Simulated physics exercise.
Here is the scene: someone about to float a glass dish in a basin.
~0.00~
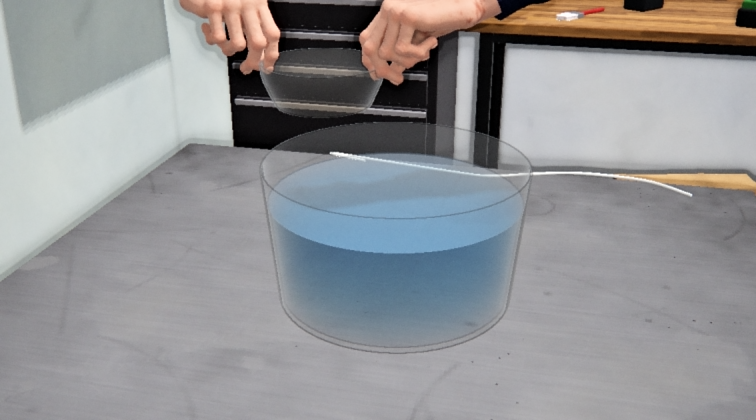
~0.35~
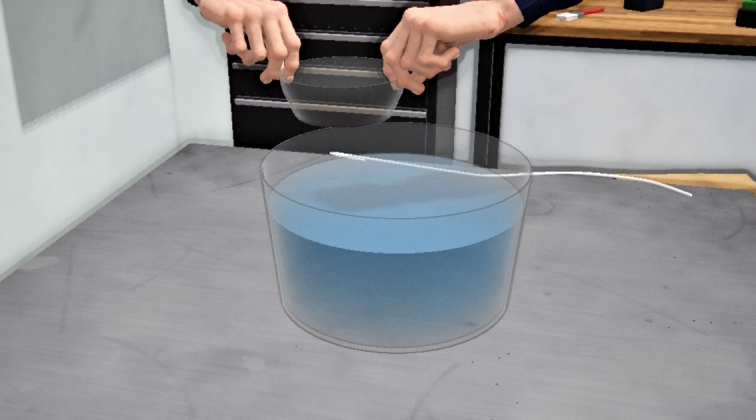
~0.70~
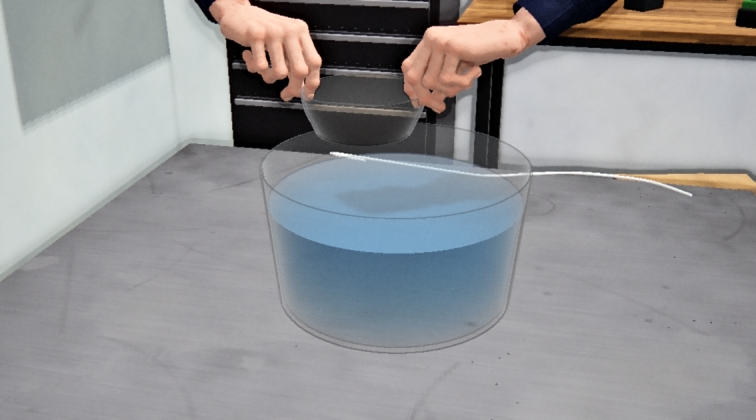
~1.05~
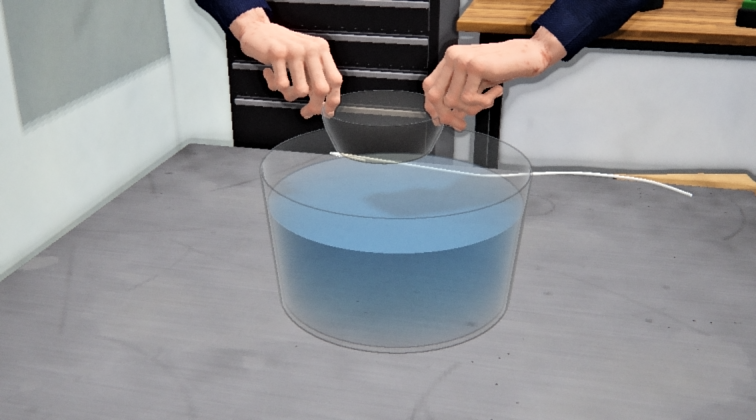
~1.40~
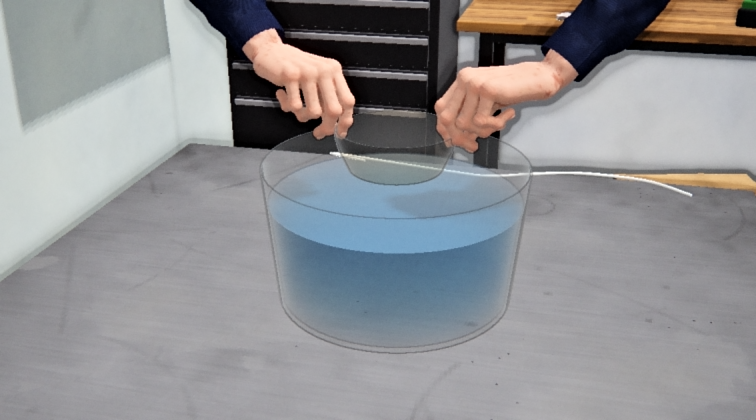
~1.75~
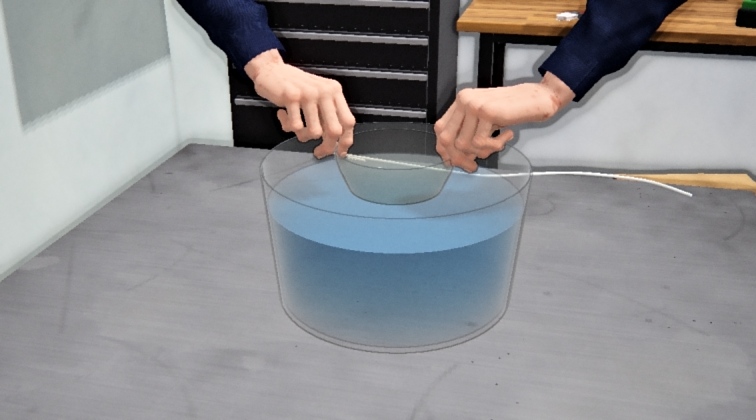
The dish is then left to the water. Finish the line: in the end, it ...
In the end, it rides on the surface.
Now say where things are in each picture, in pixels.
Dish (323, 80) empty; above the basin, in the first picture.
Dish (343, 90) empty; coming down, in the second picture.
Dish (364, 107) empty; lower, in the third picture.
Dish (384, 125) empty; lower still, in the fourth picture.
Dish (396, 146) empty; close to the surface, in the fifth picture.
Dish (396, 165) empty; just over the surface, in the sixth picture.
Around 2.2 s, the dish dips into the water.
Around 2.8 s, it bobs and steadies.
Around 5.0 s, the dish floats with about half of its side showing.
